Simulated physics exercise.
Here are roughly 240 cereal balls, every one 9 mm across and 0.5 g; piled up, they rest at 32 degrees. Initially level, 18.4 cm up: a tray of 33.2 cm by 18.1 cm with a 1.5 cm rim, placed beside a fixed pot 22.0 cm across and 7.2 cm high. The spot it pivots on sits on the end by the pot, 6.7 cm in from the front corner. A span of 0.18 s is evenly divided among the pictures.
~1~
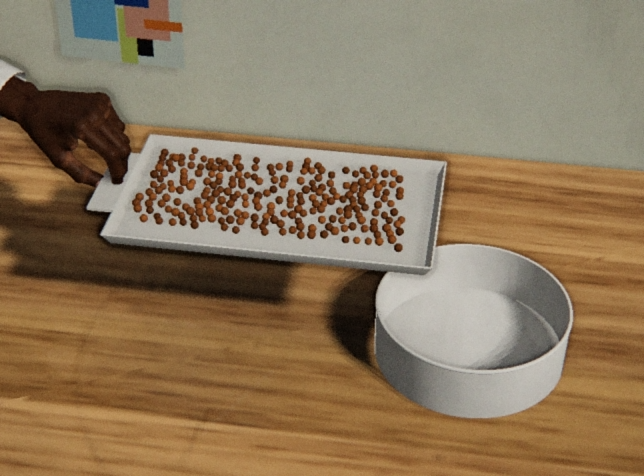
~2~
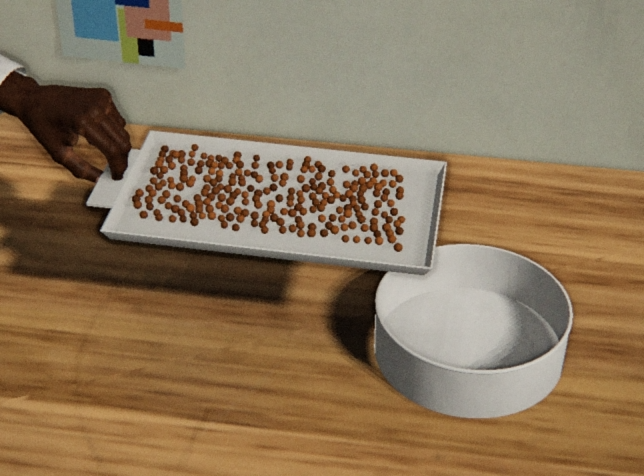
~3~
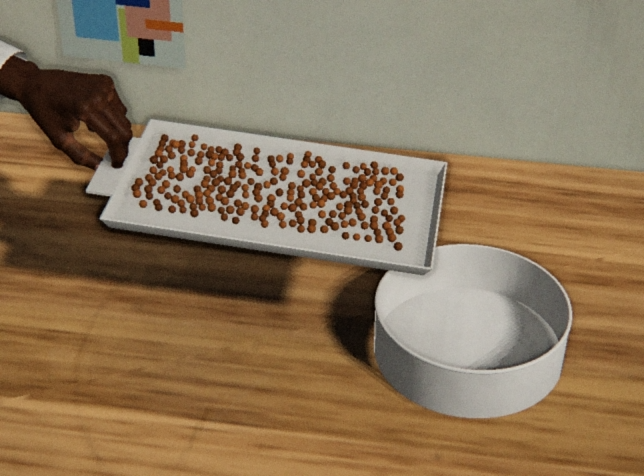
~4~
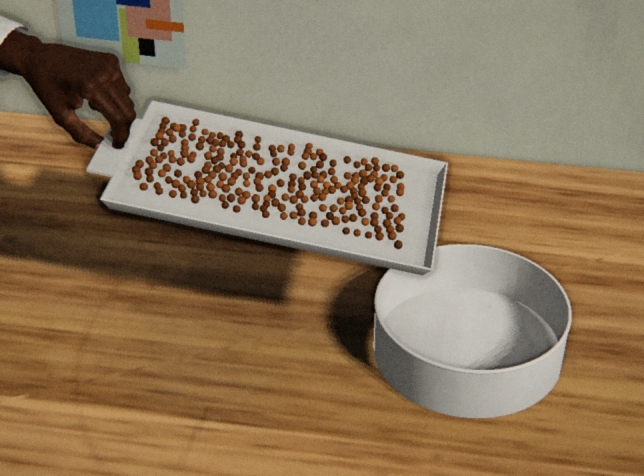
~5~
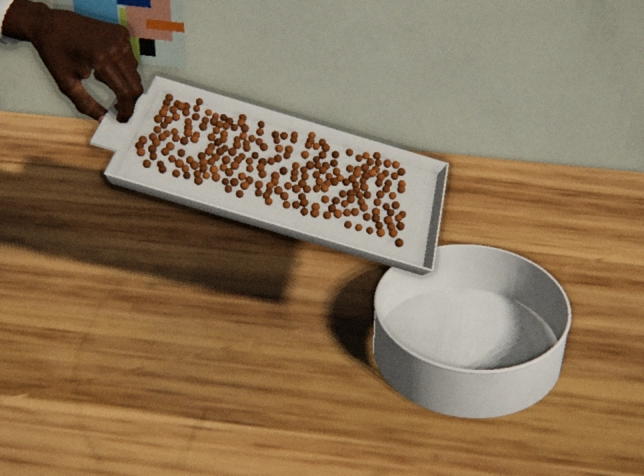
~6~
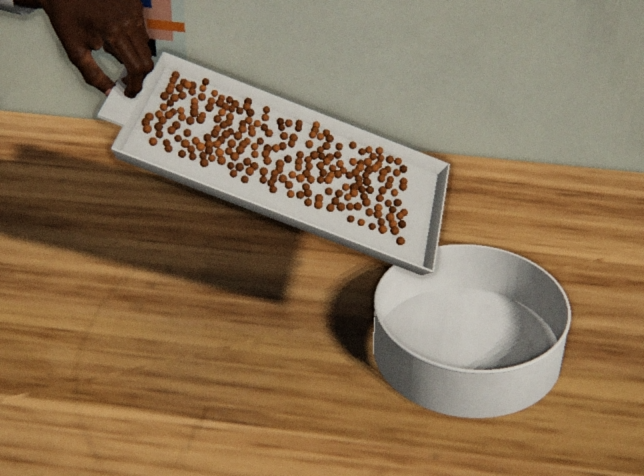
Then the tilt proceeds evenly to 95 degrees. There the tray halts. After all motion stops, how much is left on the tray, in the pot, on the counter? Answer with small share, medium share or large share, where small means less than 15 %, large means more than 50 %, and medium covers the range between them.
Tray - small share; pot - large share; counter - small share.
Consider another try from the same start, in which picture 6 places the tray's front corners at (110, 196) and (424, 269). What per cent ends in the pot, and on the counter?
Pot: 50, counter: 50.
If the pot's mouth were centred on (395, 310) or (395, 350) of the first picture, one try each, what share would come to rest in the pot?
30 and 20 %.
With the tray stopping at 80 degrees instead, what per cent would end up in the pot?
Roughly 95 %.
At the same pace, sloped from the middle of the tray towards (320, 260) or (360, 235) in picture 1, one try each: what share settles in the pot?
20 and 55 %.
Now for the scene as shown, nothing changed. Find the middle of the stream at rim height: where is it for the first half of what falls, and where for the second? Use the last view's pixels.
I'd mark about (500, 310) for the first half, then (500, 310) for the second.
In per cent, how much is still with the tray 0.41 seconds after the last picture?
Close to 65 in a hundred.
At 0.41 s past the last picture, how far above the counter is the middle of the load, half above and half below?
Some 18 cm above the counter.
Then, 0.25 s after the last picture, tilt 58 degrees; the tray holds 100 %, the pot 0 %.
Then, 0.41 s after the last picture, tilt 83 degrees; the tray holds 65 %, the pot 0 %.
Then, 0.70 s after the last picture, tilt 95 degrees; the tray holds 0 %, the pot 95 %.
In the end, tray 0 %, pot 95 %, counter 5 %.
